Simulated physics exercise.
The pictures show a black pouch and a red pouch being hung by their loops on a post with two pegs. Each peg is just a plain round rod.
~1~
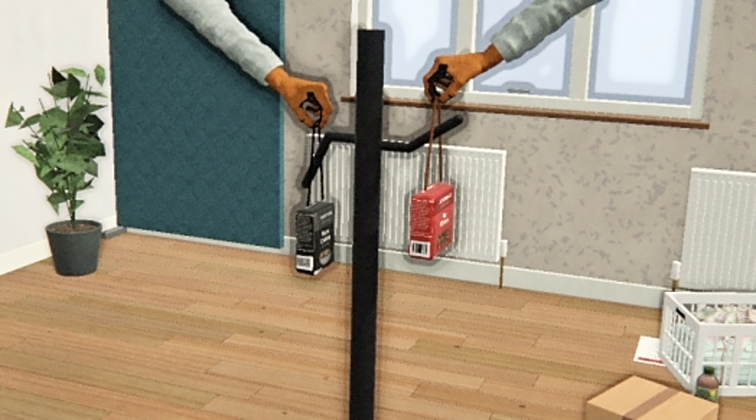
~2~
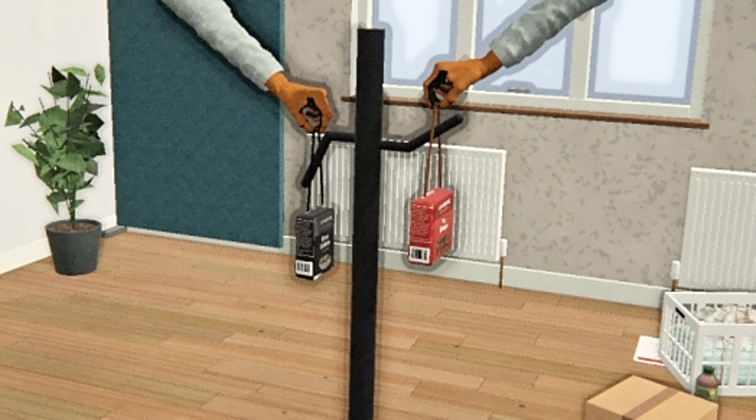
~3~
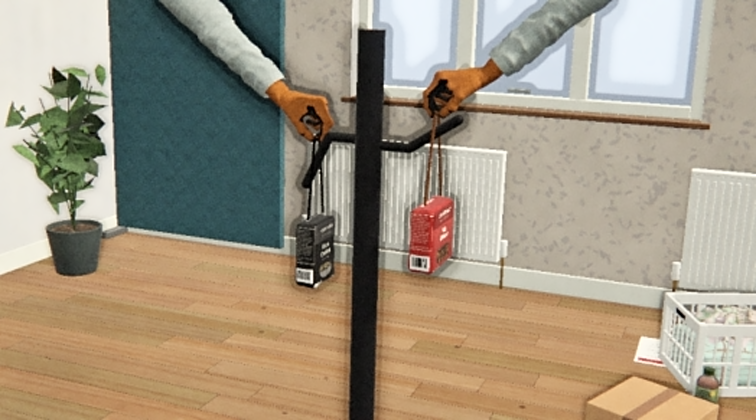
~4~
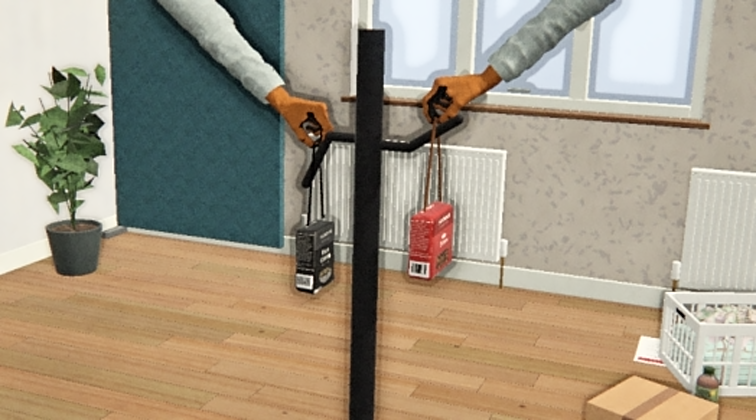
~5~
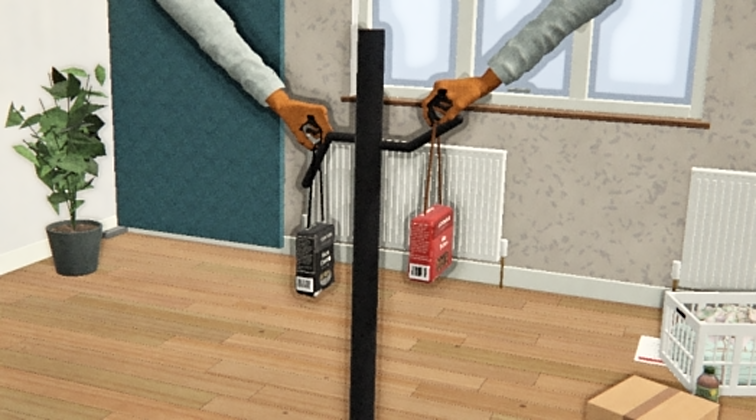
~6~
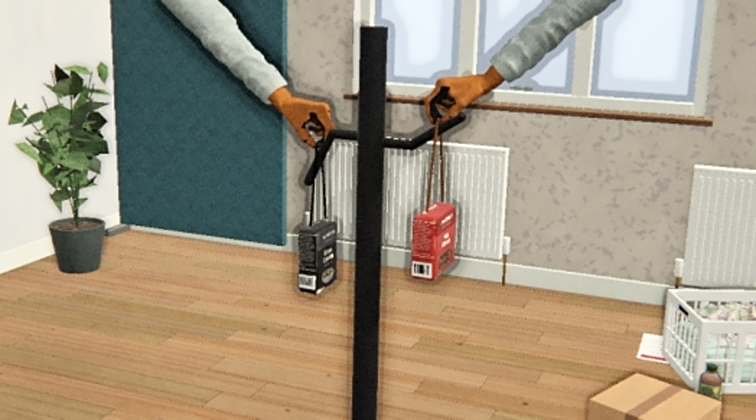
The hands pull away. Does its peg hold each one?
The black pouch: No; the red pouch: Yes.
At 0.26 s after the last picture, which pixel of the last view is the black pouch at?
Its middle is around pixel (317, 332) at that moment.
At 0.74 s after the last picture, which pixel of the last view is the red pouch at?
Roughly (402, 256) at that moment.
Then, 0.26 s after the last picture, black pouch falling near (317, 332); red pouch hanging near (431, 248).
Then, 0.48 s after the last picture, black pouch on the floor; red pouch hanging near (419, 250).
Then, 0.74 s after the last picture, black pouch on the floor; red pouch hanging near (402, 256).
At rest, black pouch on the floor; red pouch hanging near (412, 257). The black pouch slips off its peg and the red pouch holds on.
